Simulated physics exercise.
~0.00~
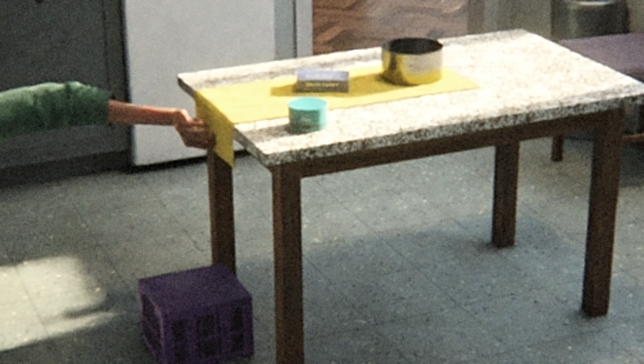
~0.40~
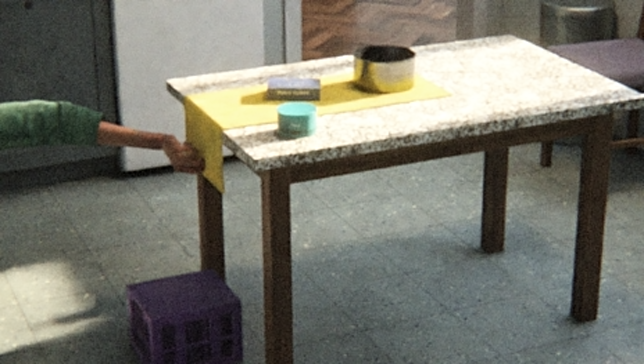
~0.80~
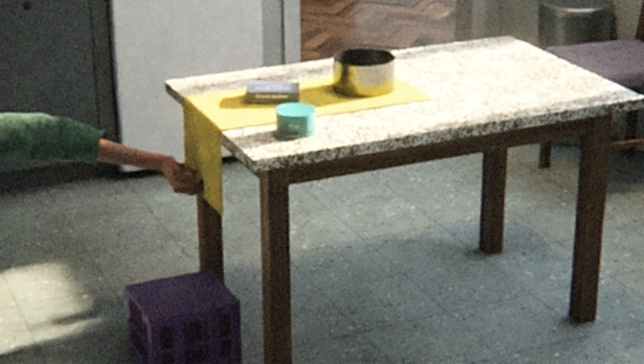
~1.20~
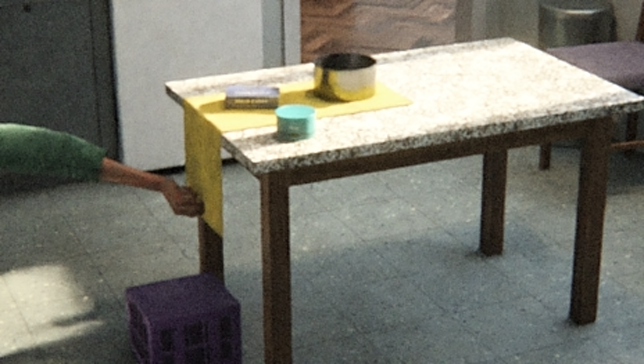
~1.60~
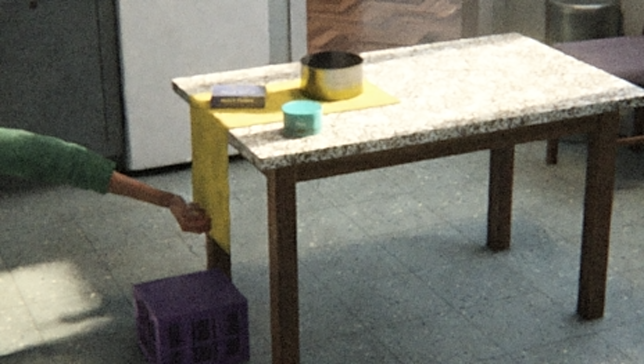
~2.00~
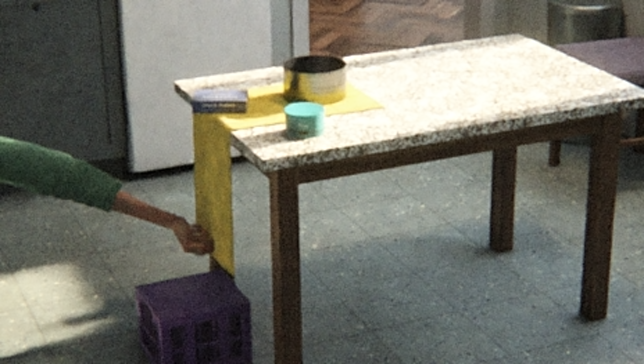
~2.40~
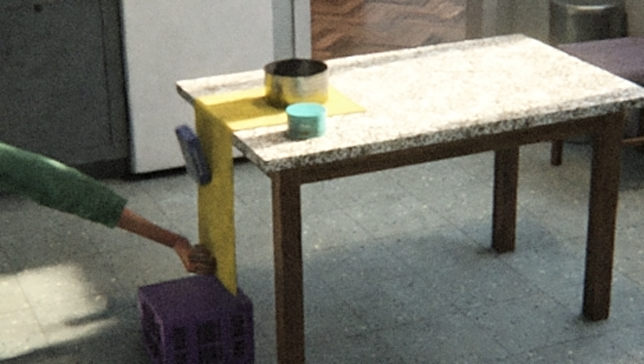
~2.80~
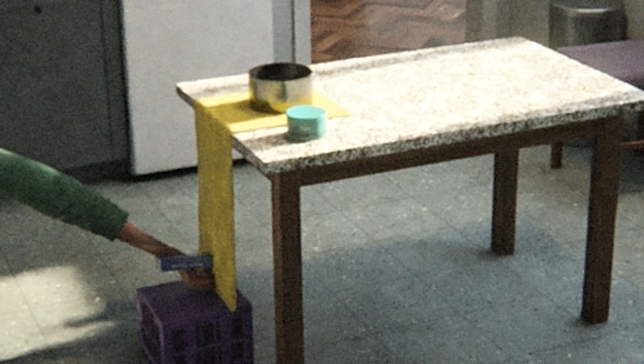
At the start, a hand in a green sleeve grips the end of a yellow cloth hanging off the left side of a speckled table, above a purple crate. A small blue packet and a metal pot sit on the cloth, with a turquoise tub near the table's front edge. The hand draws the cloth steadily downward, carrying the packet and pot left while the tub stays put. The packet reaches the edge, tips over and drops beside the hanging cloth. Finally, the cloth's end is down at the crate, the packet is by the hand just above it, and the pot and tub remain on the table.
